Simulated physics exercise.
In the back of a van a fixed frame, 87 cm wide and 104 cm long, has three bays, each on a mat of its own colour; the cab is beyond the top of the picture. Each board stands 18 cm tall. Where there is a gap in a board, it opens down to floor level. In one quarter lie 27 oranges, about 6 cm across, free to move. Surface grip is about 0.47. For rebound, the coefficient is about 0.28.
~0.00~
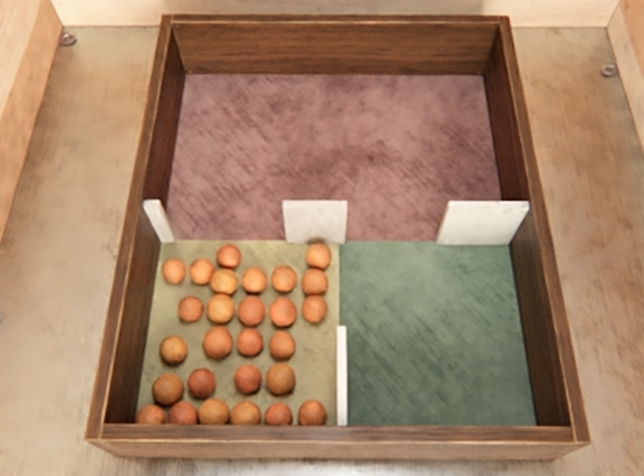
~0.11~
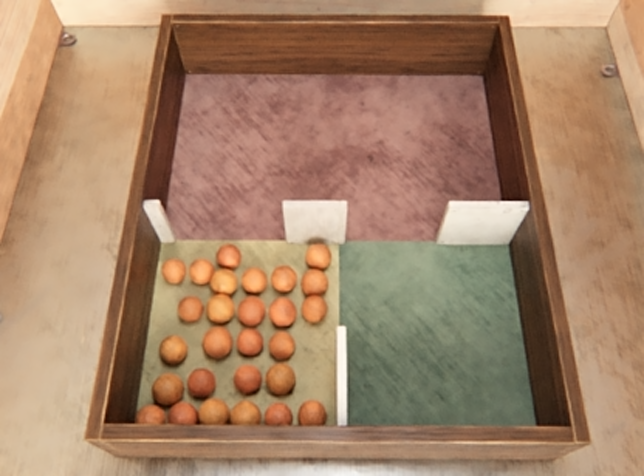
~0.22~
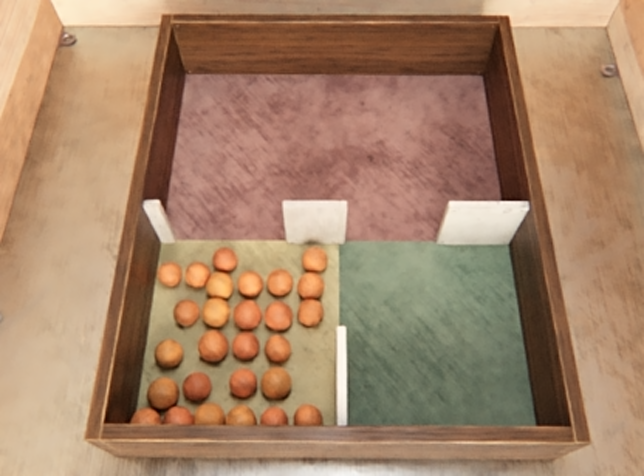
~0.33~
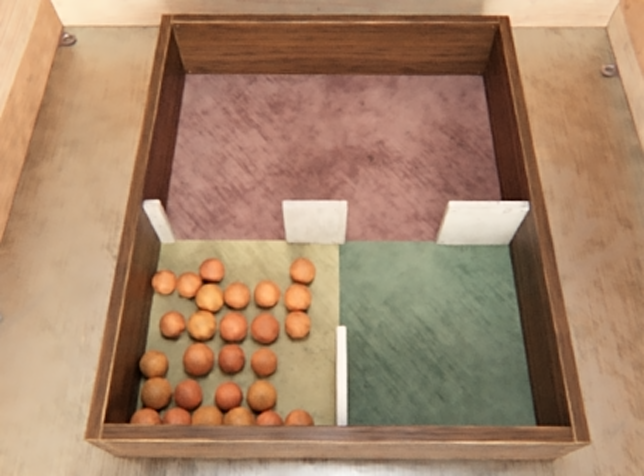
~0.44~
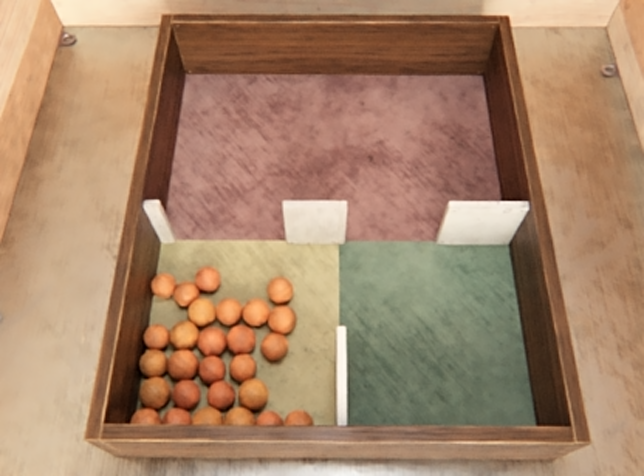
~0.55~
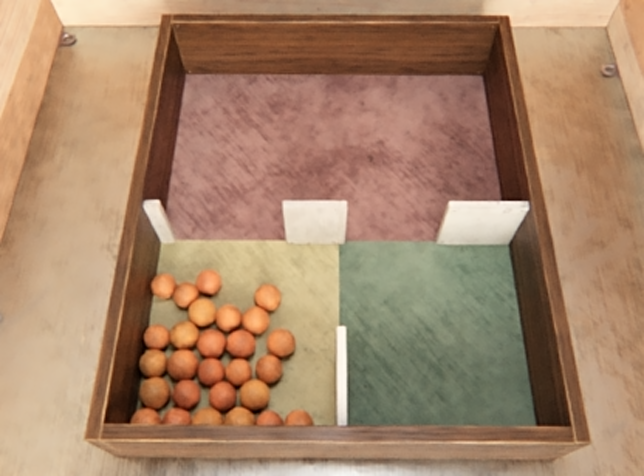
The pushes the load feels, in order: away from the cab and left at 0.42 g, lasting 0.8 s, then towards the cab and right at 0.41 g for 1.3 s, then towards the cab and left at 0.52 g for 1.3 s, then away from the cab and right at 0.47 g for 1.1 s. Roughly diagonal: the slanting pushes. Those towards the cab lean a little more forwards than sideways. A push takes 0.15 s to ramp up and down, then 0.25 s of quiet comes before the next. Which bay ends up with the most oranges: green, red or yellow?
The red bay.
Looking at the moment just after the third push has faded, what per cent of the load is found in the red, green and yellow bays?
At that point the shares are red 100, green 0 and yellow 0 per cent.
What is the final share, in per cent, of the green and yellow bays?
Shares: Green near 30, yellow near 10 percent.
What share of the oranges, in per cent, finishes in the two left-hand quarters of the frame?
Share: About 10 in a hundred.
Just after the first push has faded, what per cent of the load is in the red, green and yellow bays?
Red 0, green 0, yellow 100 per cent.
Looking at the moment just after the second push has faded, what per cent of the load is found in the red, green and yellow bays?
Red 80, green 20, yellow 0 %.
After push 1 (1.04 s), 27 in the yellow bay.
After push 2 (2.59 s), 21 in the red bay, 5 in the green bay and 1 in the yellow bay.
After push 3 (4.14 s), 27 in the red bay.
After push 4 (5.49 s), 17 in the red bay, 8 in the green bay and 2 in the yellow bay.
Final count (at 6.56 s), 17 in the red bay, 8 in the green bay and 2 in the yellow bay.
